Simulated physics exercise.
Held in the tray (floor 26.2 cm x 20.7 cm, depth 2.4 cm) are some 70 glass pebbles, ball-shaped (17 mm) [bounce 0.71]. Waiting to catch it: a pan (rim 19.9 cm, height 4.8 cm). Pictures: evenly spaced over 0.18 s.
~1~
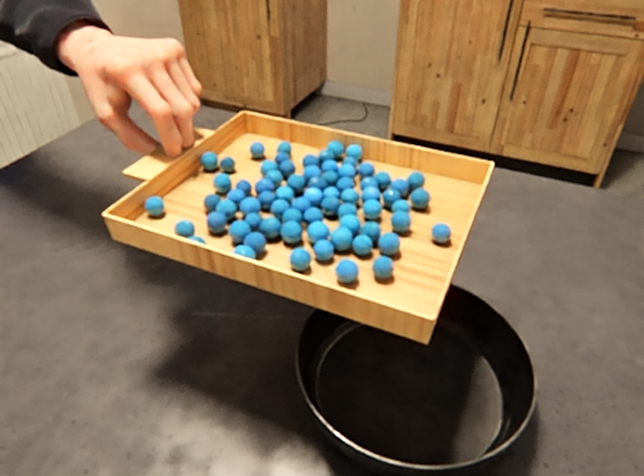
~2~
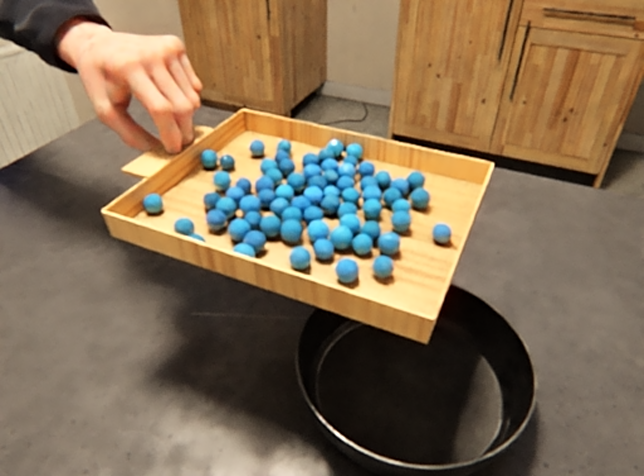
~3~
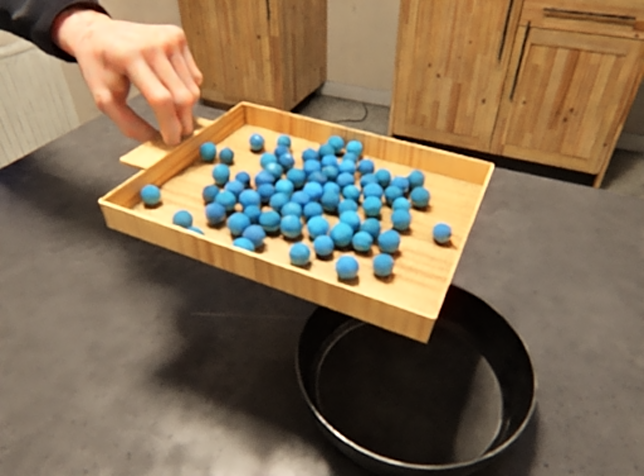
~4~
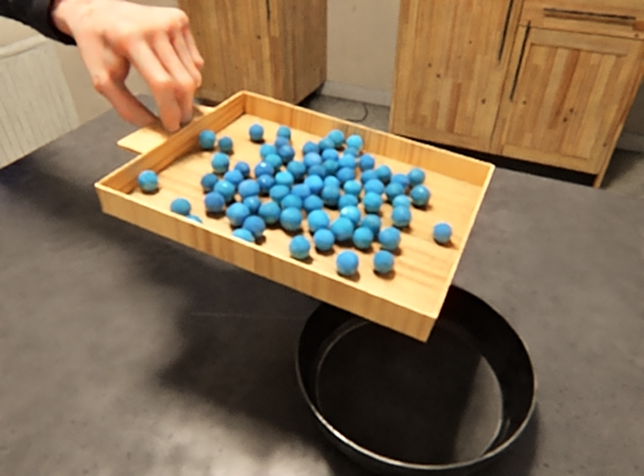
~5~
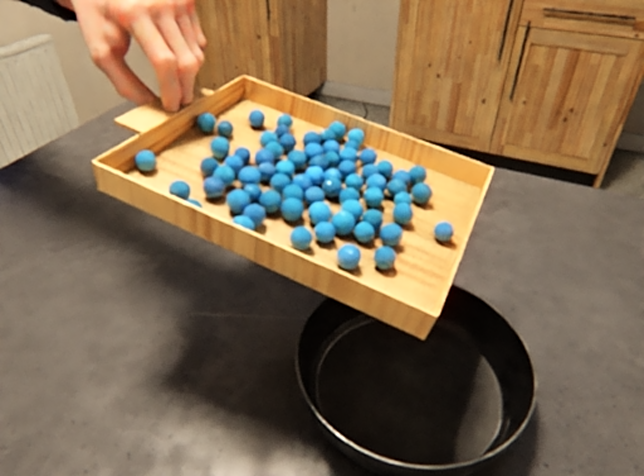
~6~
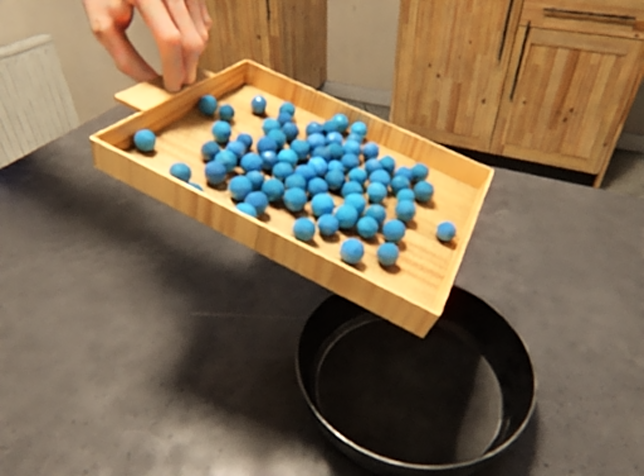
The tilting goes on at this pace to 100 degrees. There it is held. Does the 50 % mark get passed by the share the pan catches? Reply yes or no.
No.
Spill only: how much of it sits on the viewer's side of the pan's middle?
Roughly 10 percent.
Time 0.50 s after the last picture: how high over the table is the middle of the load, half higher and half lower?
Around 18 cm.
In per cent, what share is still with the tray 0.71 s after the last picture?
Some 75 percent.
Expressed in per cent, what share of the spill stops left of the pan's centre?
I'd estimate some 20 per cent.
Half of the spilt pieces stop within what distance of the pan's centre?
Median radius: Approx. 46 cm.
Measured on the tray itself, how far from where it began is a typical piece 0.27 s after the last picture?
Around 7 cm.
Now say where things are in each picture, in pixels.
Tray at (248, 262); tilt 0 degrees; leading edge at (469, 226); middle of the load at (313, 198); pan at (413, 353), in the first frame.
Tray at (248, 261); tilt 1 degrees; leading edge at (469, 226); middle of the load at (313, 197), in the second frame.
Tray at (248, 255); tilt 3 degrees; leading edge at (469, 226); middle of the load at (313, 192), in the third frame.
Tray at (248, 246); tilt 6 degrees; low side right; leading edge at (470, 226); middle of the load at (313, 186), in the fourth frame.
Tray at (250, 234); tilt 10 degrees; low side right; leading edge at (471, 227); middle of the load at (315, 177), in the fifth frame.
Tray at (253, 222); tilt 14 degrees; low side right; leading edge at (471, 228); middle of the load at (317, 168); pan at (413, 353), in the sixth frame.
Then, 0.27 s after the last picture, tilt 47 degrees; tray 100 %; middle of all pieces on or above the table near (414, 165).
Then, 0.50 s after the last picture, tilt 75 degrees; tray 85 %, in the air 10 %; middle of all pieces on or above the table near (461, 188).
Then, 0.71 s after the last picture, tilt 98 degrees; tray 75 %, outside 10 %, in the air 10 %; middle of all pieces on or above the table near (496, 223).
Then, 0.92 s after the last picture, tilt 100 degrees; pan 20 %, tray 10 %, outside 45 %, in the air 25 %; middle of all pieces on or above the table near (524, 306).
In the end, pan 30 %, outside 70 %.
